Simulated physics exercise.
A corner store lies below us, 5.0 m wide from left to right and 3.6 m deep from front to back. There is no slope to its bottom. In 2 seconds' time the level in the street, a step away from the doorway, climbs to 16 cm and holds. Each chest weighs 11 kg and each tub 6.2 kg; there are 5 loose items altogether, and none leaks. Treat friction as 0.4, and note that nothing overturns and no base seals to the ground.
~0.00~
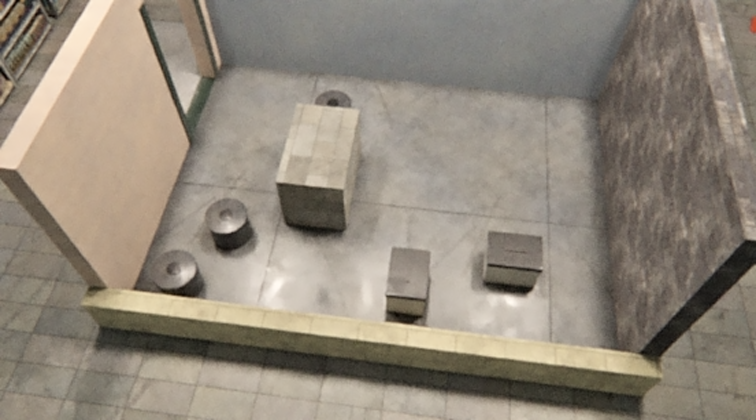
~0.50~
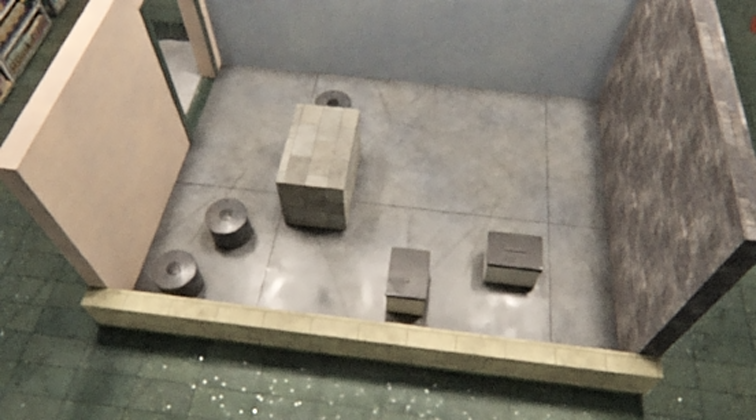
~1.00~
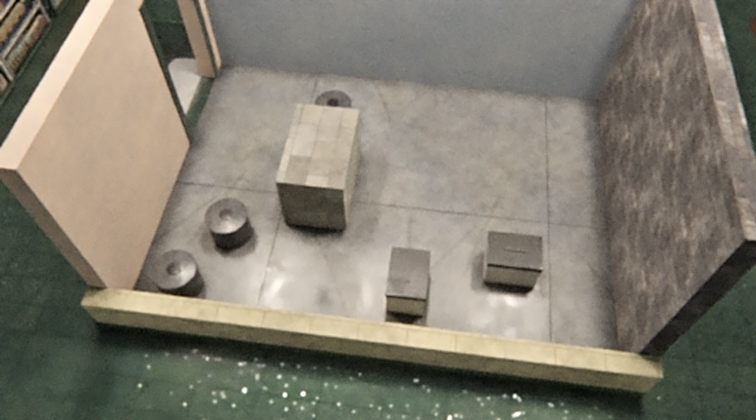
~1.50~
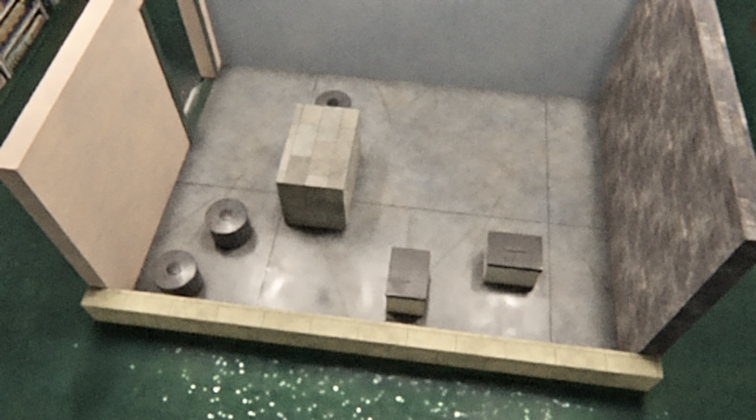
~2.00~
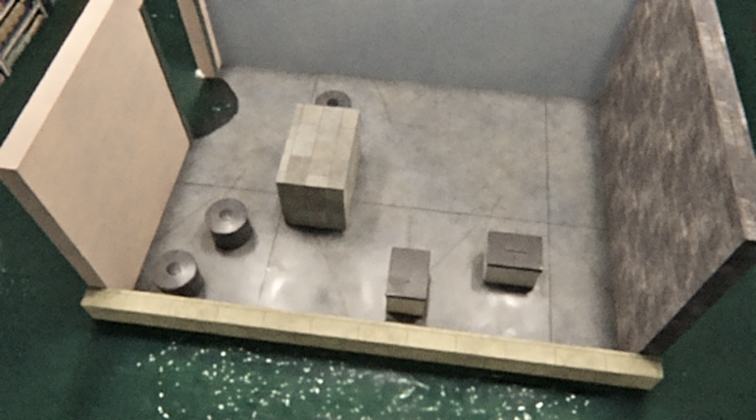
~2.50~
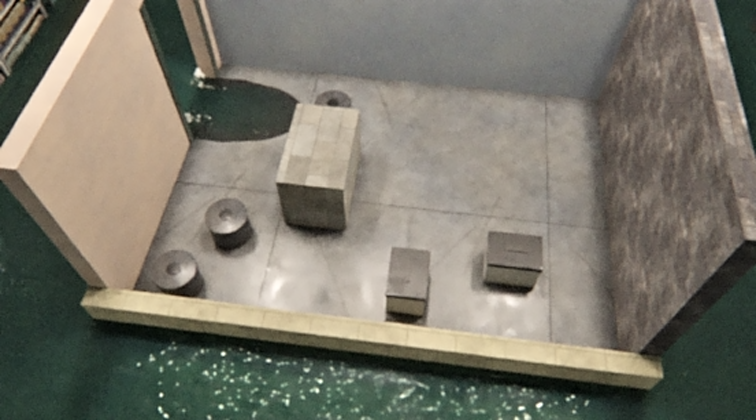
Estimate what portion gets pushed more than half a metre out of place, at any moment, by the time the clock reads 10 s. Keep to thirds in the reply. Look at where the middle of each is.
My answer: Less than a third.
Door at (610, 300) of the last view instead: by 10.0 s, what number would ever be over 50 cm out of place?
The count would be 4.
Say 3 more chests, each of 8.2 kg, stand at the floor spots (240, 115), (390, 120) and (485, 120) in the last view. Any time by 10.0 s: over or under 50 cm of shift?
The first one tops the mark, the next tops the mark, and the last tops the mark.
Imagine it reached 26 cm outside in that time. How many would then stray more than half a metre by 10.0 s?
Result: 5.
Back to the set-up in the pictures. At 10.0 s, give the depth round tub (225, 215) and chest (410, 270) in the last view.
First roughly 4 cm, second roughly 3 cm.
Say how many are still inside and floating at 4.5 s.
0.
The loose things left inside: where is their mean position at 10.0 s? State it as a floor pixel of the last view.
They average out to somewhere around (380, 271).
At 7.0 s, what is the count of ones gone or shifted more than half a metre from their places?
Result: 1.
After 3.5 s 0 of 5 are over 50 cm from their spots; 0 afloat.
After 4.5 s 1 of 5 are over 50 cm from their spots; 0 afloat.
After 7.0 s 1 of 5 are over 50 cm from their spots; 1 afloat.
After 10.0 s 1 of 5 are over 50 cm from their spots, and 1 have been at some point; 1 afloat.
